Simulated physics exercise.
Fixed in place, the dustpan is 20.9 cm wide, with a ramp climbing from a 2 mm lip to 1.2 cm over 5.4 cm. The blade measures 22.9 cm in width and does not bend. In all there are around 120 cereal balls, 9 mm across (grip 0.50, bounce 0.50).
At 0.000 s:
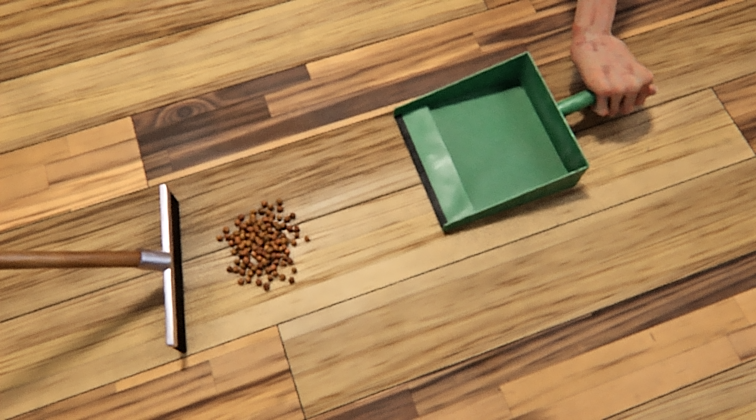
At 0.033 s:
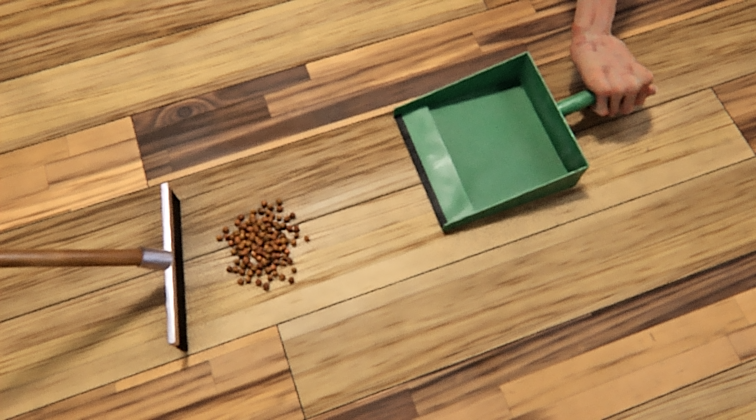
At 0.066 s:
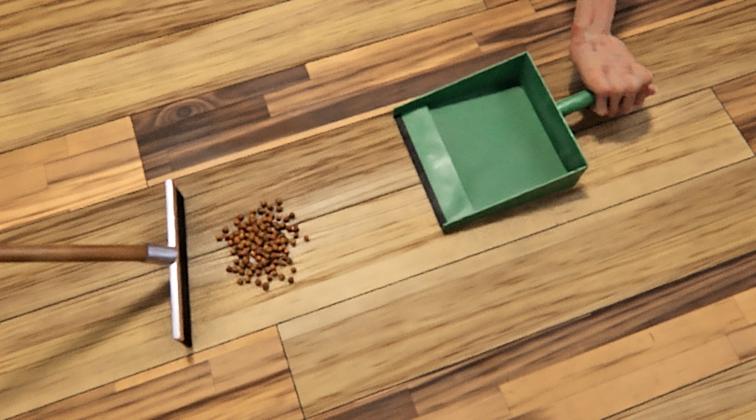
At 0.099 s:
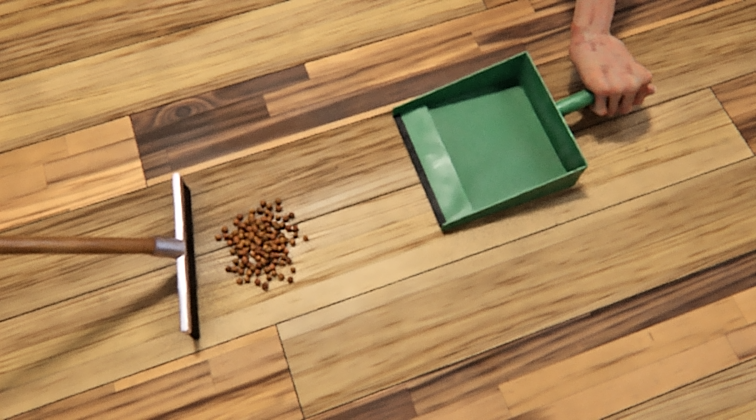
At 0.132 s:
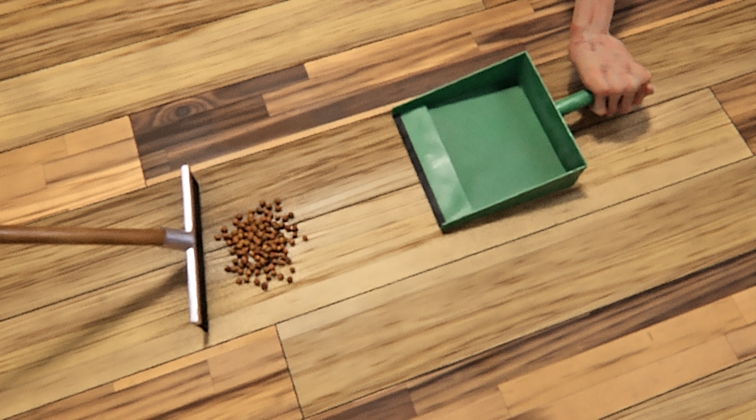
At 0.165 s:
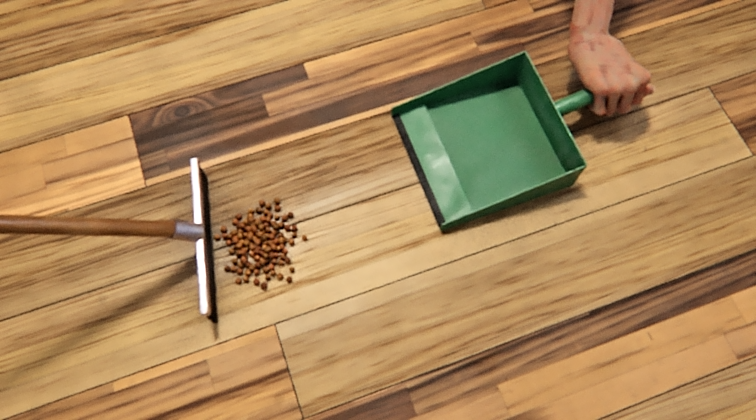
A hand holds a green dustpan still while a wooden-handled blade slides right, nearing brown balls.
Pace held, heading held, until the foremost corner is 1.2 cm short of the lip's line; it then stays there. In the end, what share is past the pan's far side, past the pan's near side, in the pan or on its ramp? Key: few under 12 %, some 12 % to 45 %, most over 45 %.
Far side = few, near side = few, pan = few.
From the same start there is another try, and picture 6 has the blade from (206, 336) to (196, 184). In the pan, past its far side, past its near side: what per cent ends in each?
You'd see pan at 30, far at 0 and near at 25.
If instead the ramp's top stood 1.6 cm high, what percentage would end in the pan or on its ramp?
In that case roughly 0 percent.
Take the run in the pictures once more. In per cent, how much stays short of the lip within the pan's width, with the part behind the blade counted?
85 %.
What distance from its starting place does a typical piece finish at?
That distance is close to 22 cm.
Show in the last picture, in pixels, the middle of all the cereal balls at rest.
Roughly pixel (395, 183).
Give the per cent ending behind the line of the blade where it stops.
Roughly 45 in a hundred.
Then, at 0.47 s, middle of the blade 19 cm from the lip; 0 % over the lip, far side 0 %, near side 5 %.
Then, at 0.68 s, middle of the blade 9 cm from the lip; 0 % over the lip, far side 0 %, near side 5 %.
After 1.00 s, middle of the blade 3 cm from the lip; 0 % over the lip, far side 5 %, near side 5 %.
In the end, at 1.3 s, far side 5 %, near side 5 %, pan 0 %, in front of the lip or behind the blade 85 %.
